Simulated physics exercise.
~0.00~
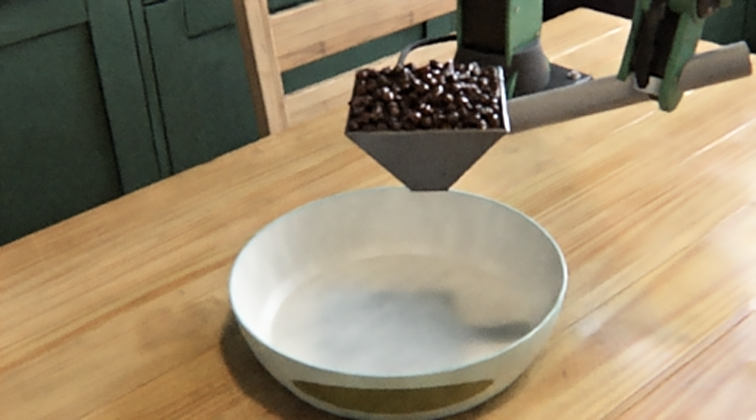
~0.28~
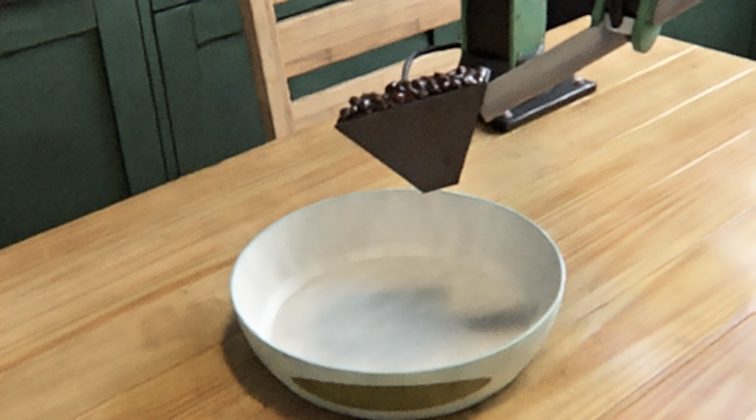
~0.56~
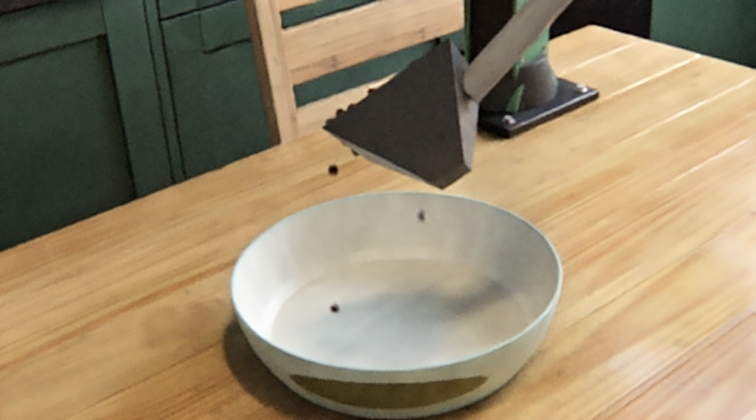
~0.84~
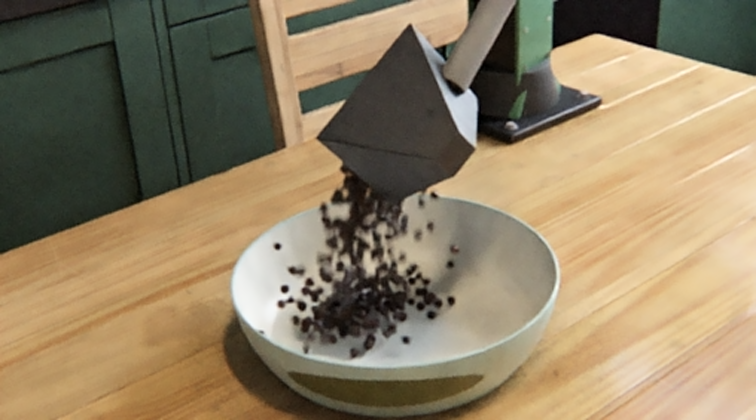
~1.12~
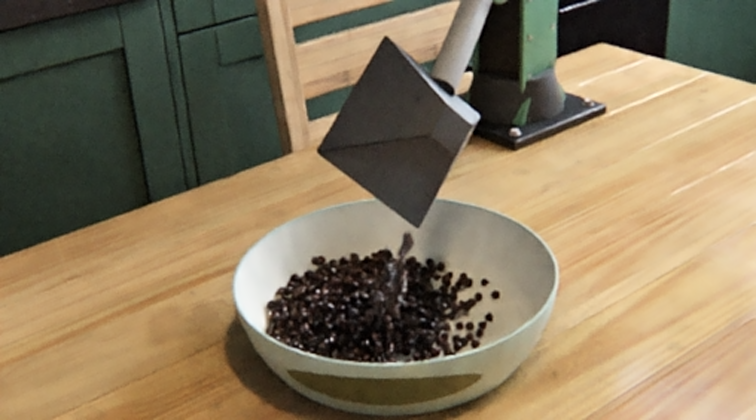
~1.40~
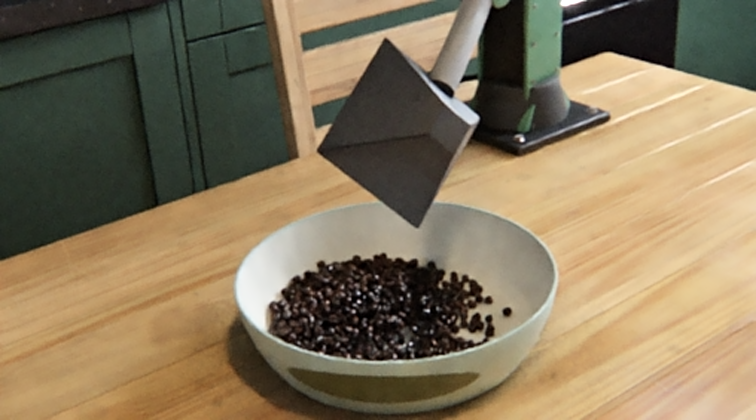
On a wooden table in a room with green cabinets, a mechanical arm tips a dark metal scoop of coffee beans over a wide white pan; a few beans drop, then the rest pour out, and the emptied scoop stays tilted above the heap.
